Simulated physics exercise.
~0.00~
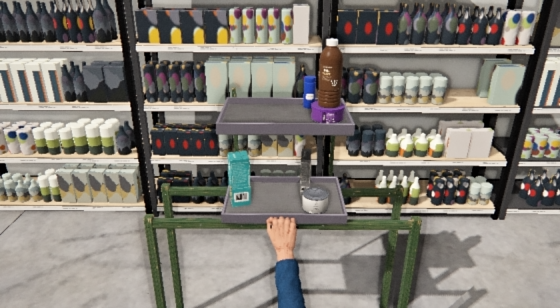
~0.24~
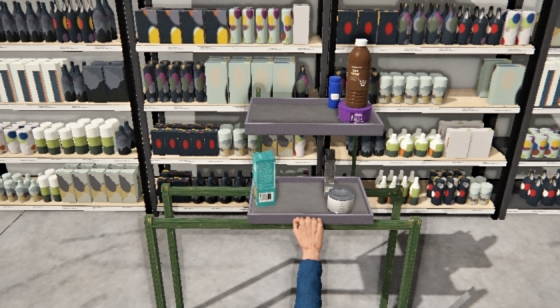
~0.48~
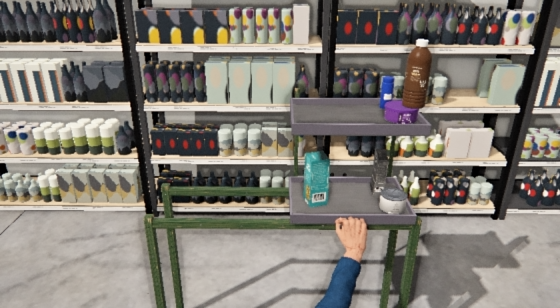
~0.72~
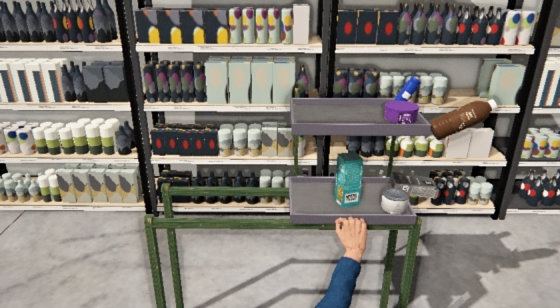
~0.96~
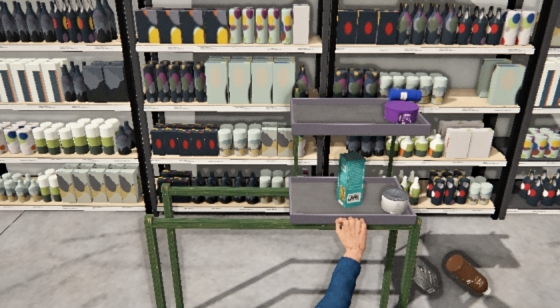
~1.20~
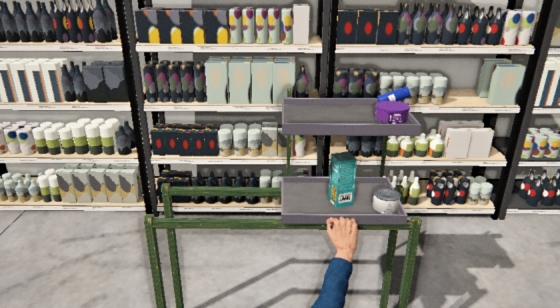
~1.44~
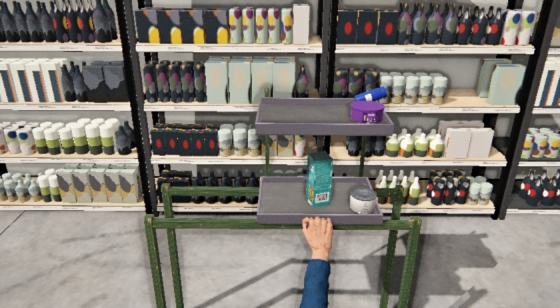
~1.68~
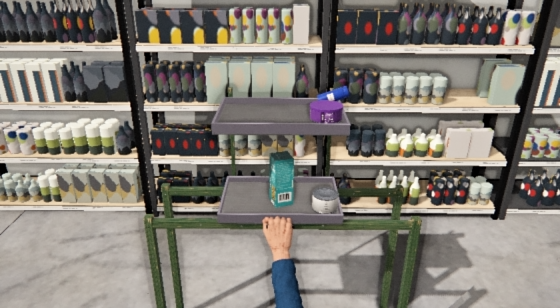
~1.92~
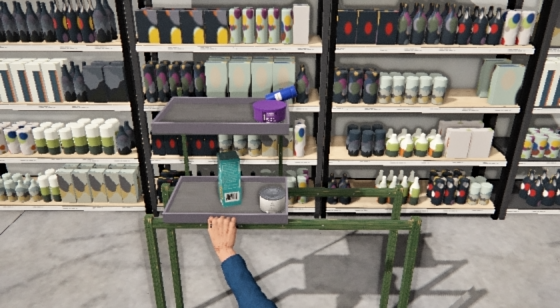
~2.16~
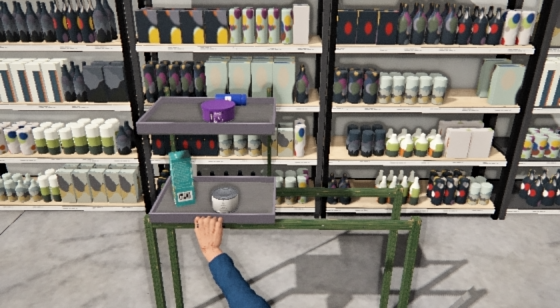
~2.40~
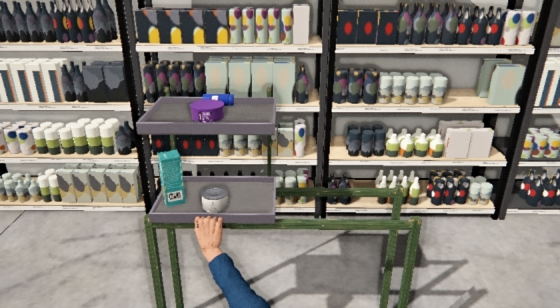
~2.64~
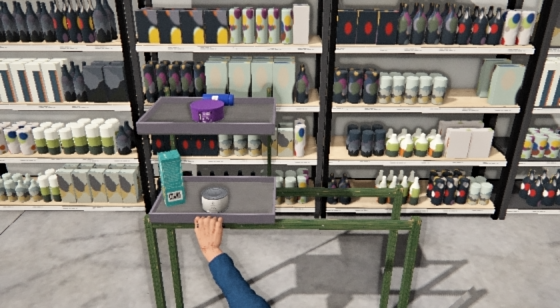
A hand slid a two-level tray to the right until a brown bottle and a grey item toppled off the right side to the floor, then pushed it back left, where the turquoise carton still stood beside the white tub.
